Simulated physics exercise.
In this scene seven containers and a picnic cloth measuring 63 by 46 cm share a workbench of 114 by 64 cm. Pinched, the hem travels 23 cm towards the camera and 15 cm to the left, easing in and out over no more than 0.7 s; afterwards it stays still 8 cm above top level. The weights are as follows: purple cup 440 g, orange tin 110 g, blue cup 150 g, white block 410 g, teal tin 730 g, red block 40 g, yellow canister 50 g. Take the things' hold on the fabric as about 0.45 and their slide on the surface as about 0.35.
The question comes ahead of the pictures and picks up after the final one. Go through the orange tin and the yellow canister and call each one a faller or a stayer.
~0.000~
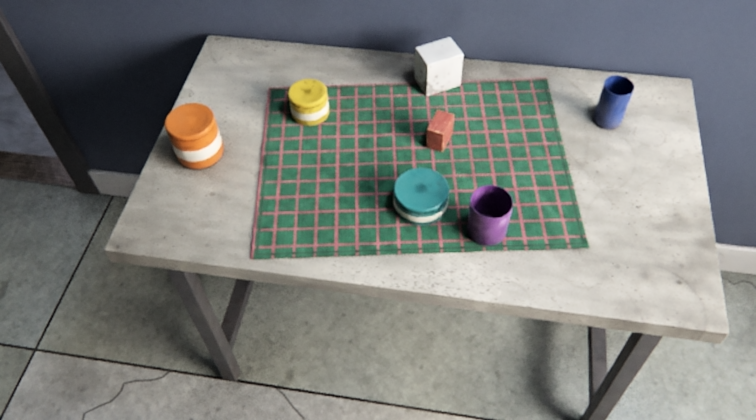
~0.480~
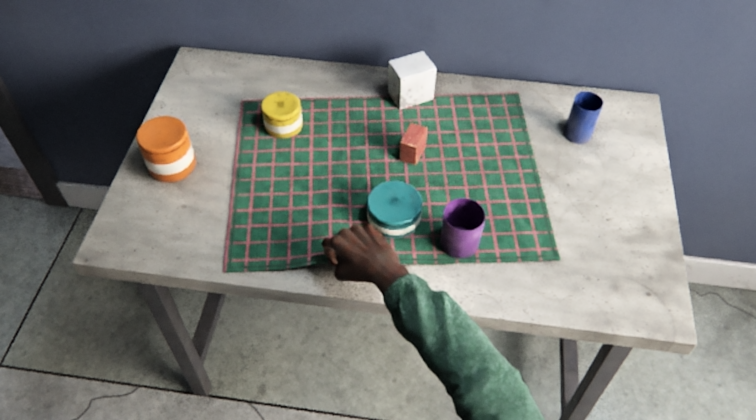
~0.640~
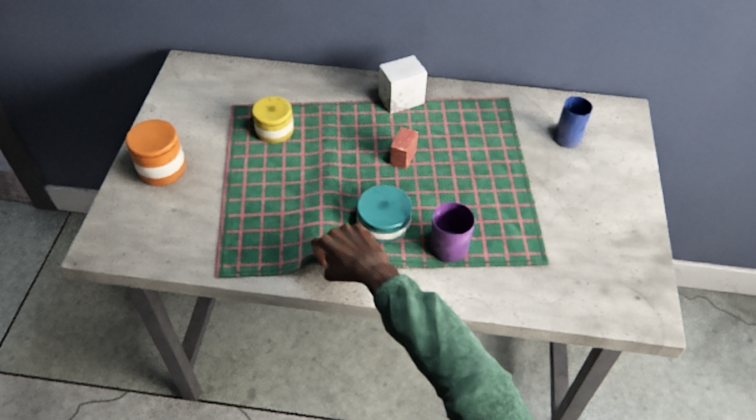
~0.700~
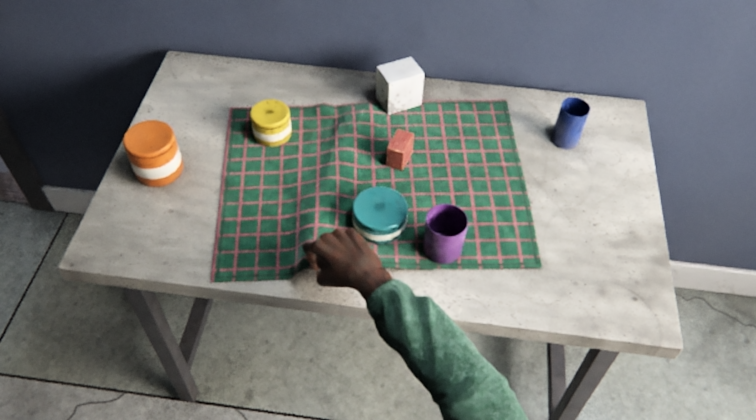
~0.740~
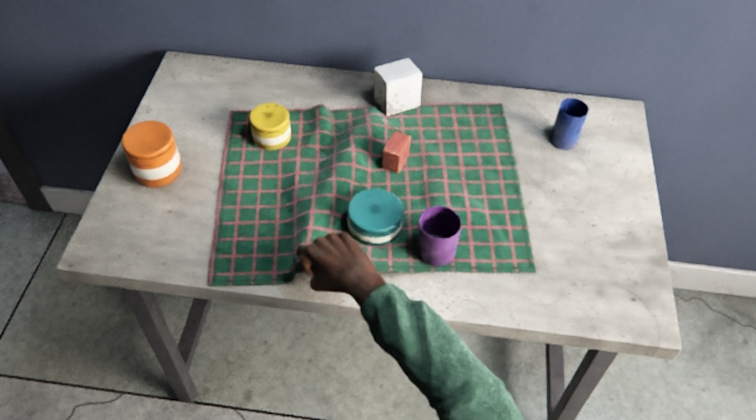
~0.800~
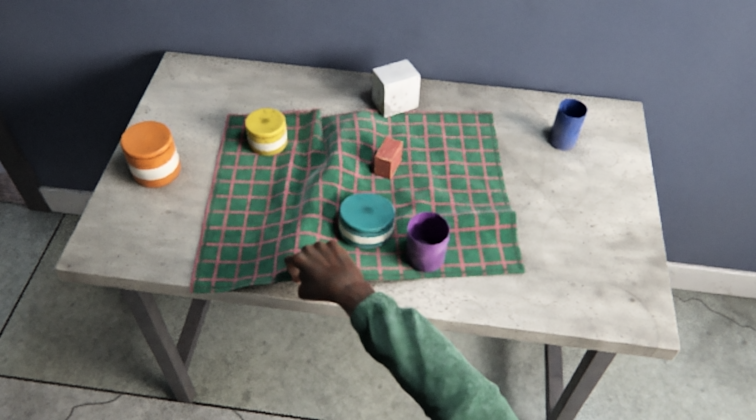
Orange tin: Stayer. Yellow canister: Stayer.
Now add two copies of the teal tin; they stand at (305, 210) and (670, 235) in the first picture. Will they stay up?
The first one tips off, and the other survives on top.
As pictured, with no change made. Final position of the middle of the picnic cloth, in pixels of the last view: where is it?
I'd point to about (230, 264).
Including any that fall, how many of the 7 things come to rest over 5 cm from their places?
All told, 4.
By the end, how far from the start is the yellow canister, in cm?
Yellow canister: 25 cm.
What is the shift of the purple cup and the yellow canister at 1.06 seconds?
The purple cup is about 20 cm off and the yellow canister about 15 cm.
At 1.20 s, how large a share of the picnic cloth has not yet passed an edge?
I'd say close to 70 per cent of it.
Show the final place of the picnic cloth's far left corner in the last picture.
Look around (167, 185) in the last picture - that's where it comes to rest.
By 0.9 s, 95 % of the picnic cloth is still over the top; yellow canister 9 cm off its start, purple cup 11 cm off its start, red block 9 cm off its start.
By 1.1 s, 85 % of the picnic cloth is still over the top; yellow canister 16 cm off its start, purple cup 20 cm off its start, red block 19 cm off its start.
By 1.2 s, 70 % of the picnic cloth is still over the top; yellow canister 21 cm off its start at (218, 179), purple cup 27 cm off its start at (330, 321), red block 27 cm off its start at (289, 203).
By 1.3 s, 65 % of the picnic cloth is still over the top; yellow canister 23 cm off its start, purple cup over the edge, red block 31 cm off its start.
By 2.9 s, 55 % of the picnic cloth is still over the top; yellow canister 24 cm off its start at (200, 187), orange tin 0 cm off its start at (146, 138), teal tin over the edge, purple cup over the edge.
